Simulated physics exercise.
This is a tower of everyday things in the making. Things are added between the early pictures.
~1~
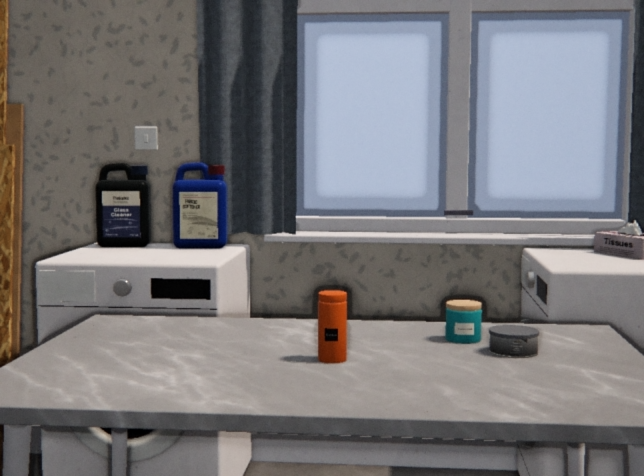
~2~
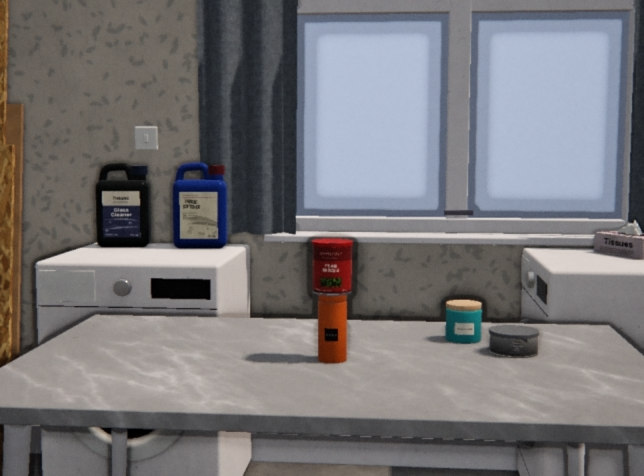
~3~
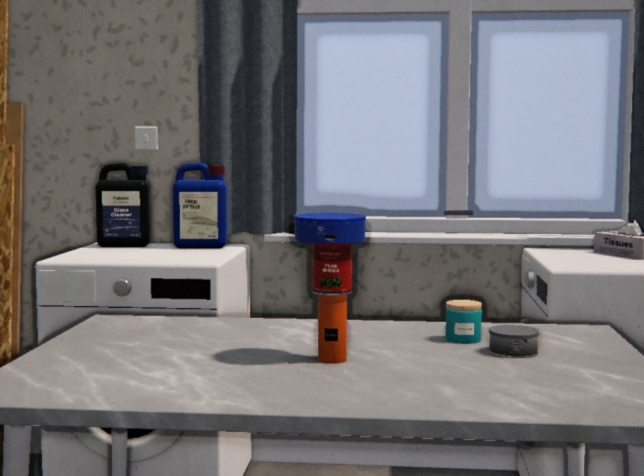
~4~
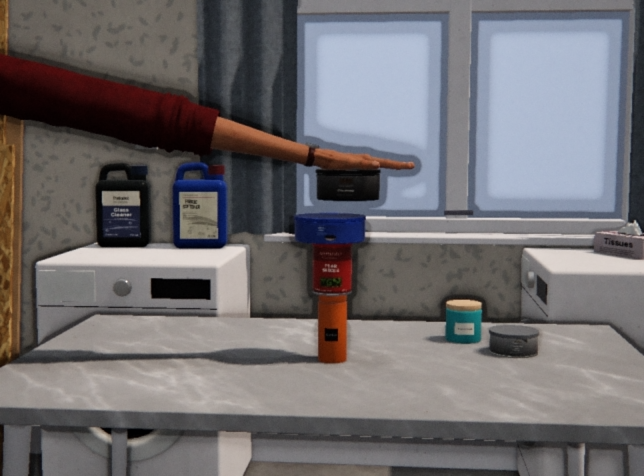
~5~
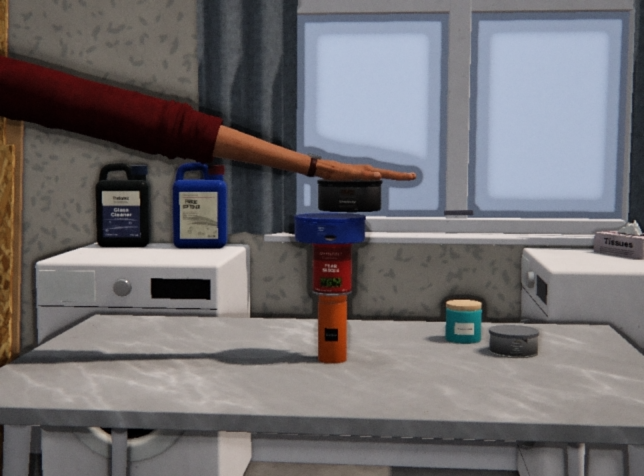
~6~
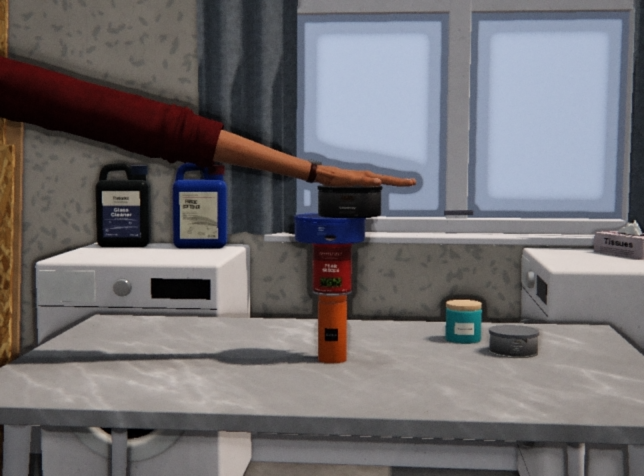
On a grey table by a window, a red tin and blue tub appearing above an orange jar, a hand lowering a black tub on top.
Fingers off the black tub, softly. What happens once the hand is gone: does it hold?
The pile holds.
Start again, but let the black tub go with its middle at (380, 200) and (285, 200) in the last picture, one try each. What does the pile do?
First, it comes apart; second, it loses its balance.
Then, 0.50 s past the last view, nothing moves.
Then, 1.50 s past the last view, black tub resting near (350, 201).
Finally, all 6 still in place. Final places as the last picture's camera would see them, black tub near (351, 202). The pile keeps its balance.
